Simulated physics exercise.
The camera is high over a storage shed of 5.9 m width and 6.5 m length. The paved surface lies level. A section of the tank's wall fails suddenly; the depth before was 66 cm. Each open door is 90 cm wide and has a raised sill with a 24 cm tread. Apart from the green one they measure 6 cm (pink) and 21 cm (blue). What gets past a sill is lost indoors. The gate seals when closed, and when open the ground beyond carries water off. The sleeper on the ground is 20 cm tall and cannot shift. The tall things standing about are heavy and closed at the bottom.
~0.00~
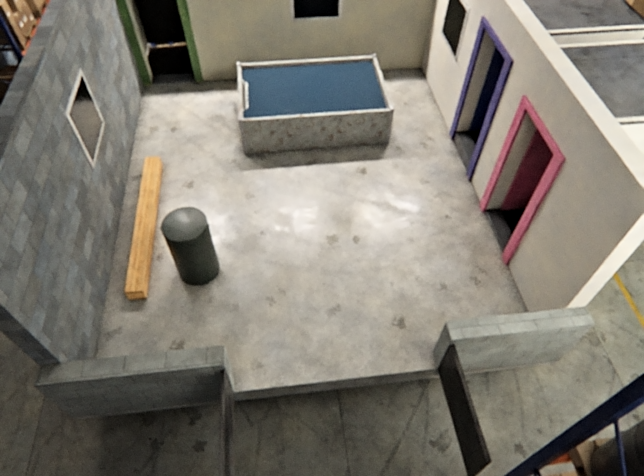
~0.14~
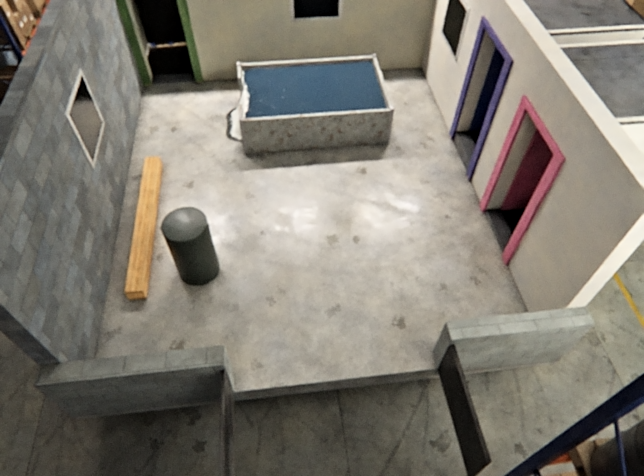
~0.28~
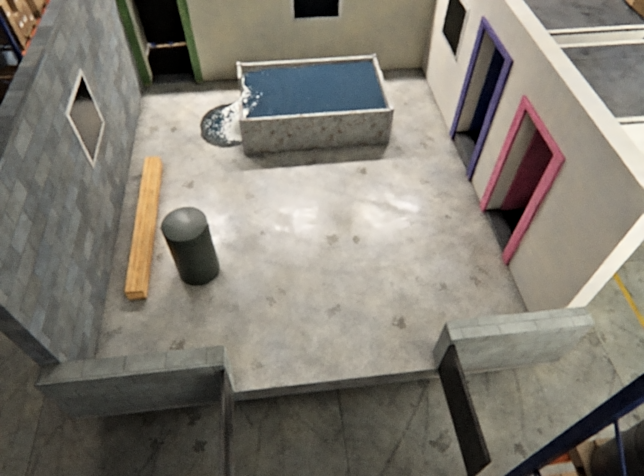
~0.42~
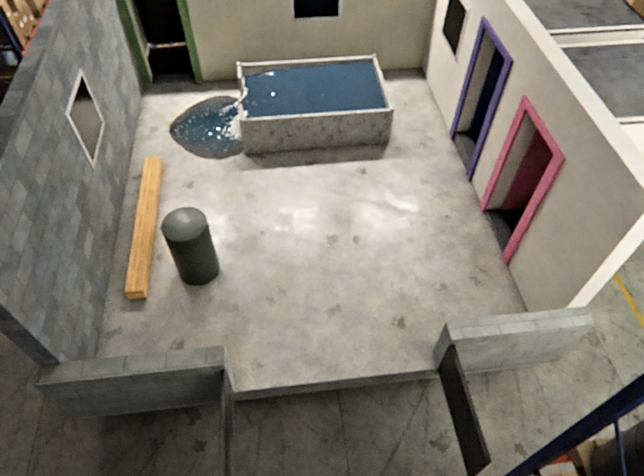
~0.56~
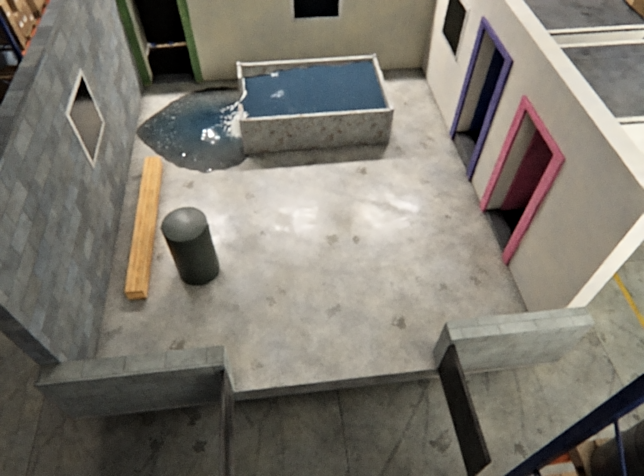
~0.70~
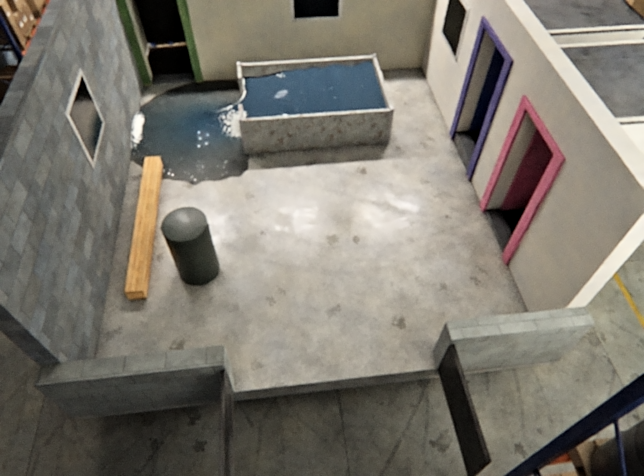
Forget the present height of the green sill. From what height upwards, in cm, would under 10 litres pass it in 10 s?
Some 27 cm above the ground.
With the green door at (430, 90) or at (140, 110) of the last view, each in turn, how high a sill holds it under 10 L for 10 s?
About 13.0 and 29 cm.
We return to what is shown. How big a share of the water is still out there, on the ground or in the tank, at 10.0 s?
Roughly 76 in a hundred.
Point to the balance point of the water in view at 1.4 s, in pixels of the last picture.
At about (277, 120).
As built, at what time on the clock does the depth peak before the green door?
Near 2.0 s.
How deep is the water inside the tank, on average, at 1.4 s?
About 50 cm.
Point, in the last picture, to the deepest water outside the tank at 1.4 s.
At about (145, 85).
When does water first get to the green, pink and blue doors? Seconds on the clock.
Green 0.8 s, pink 7.0 s, blue 8.0 s.
After 1.4 s water covers 15 % of the floor, deepest (40 cm) near (145, 85); 12 cm at the green door, 2 litres in over its 5 cm sill.
After 3.0 s water covers 30 % of the floor, deepest (28 cm) near (144, 90); 21 cm at the green door, 164 litres in over its 5 cm sill.
After 10.0 s water covers 85 % of the floor, deepest (12 cm) near (91, 389); 10 cm at the green door, 541 litres in over its 5 cm sill.
At the green door as built, the water arrived by 0.9 s and peaked near 21 cm at 2.0 s.
Run again over the same 10 s with other heights there, 33 litres in over 22.5 cm, 3 litres over 30 cm. The limit of 10 litres is kept from about 27 cm up.
